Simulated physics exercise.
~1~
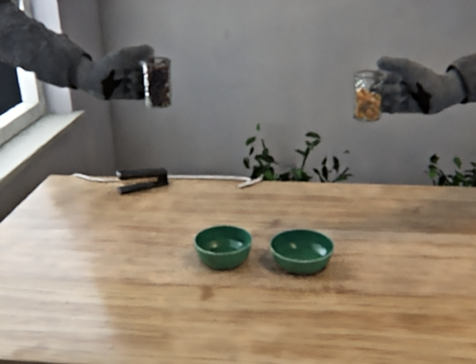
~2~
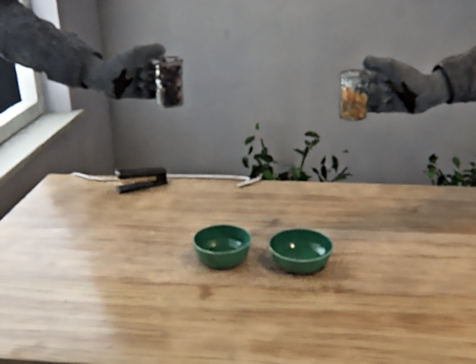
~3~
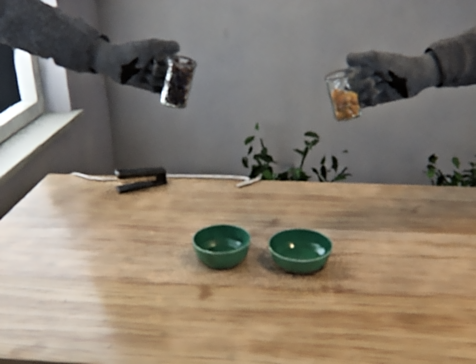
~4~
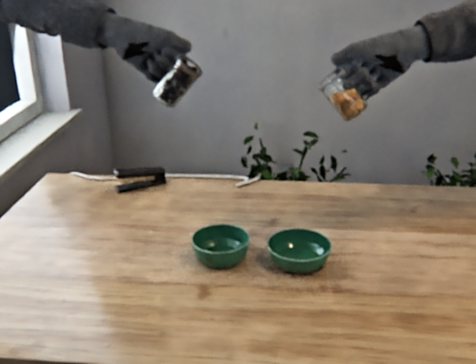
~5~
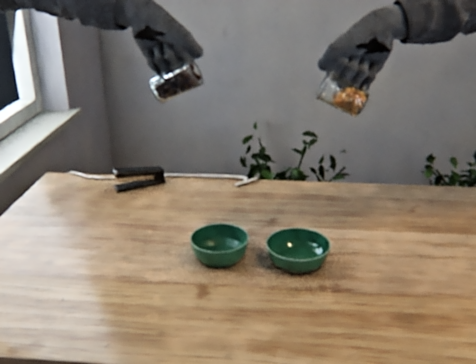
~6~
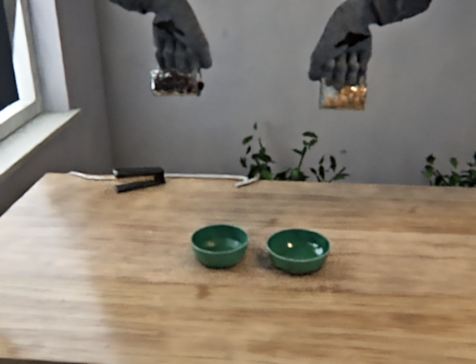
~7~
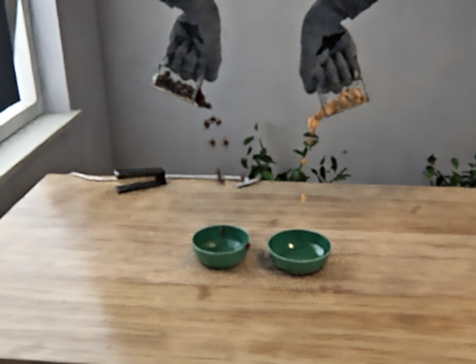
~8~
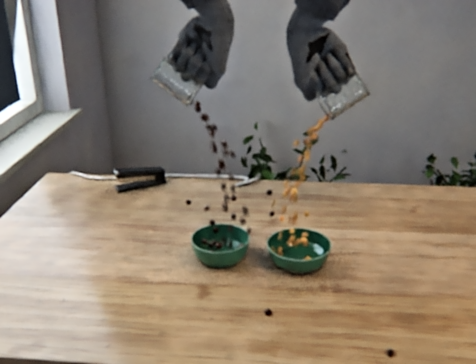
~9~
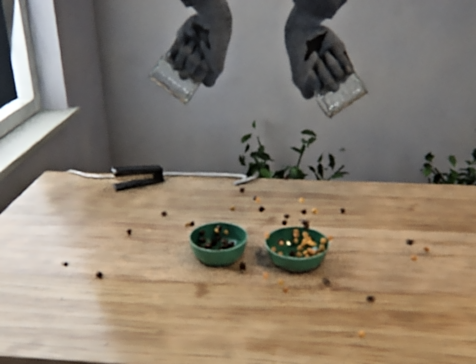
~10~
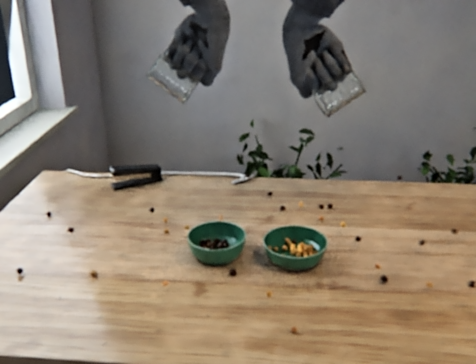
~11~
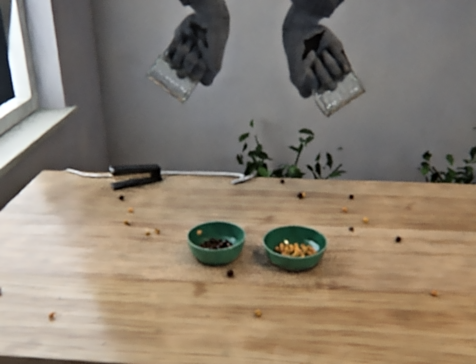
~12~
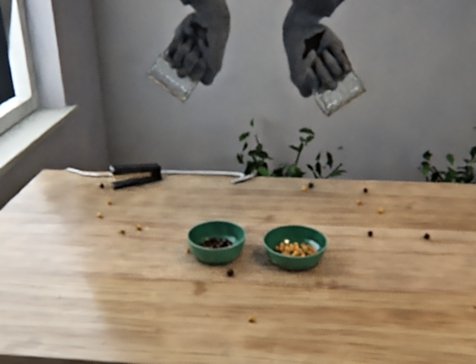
On a wooden counter before a grey wall, with a window at the left, a slightly swaying view from the front shows two green dishes, leafy plants behind and a black object by a white cord. Two grey-gloved hands hold clear cups high up, dark pieces in the left and orange ones in the right. The hands move inward and tip the cups until both are upside down. The pieces fall in streams, some landing in the dishes while others bounce and scatter across the counter. Finally, each dish holds part of its cupful, with stray pieces around them.
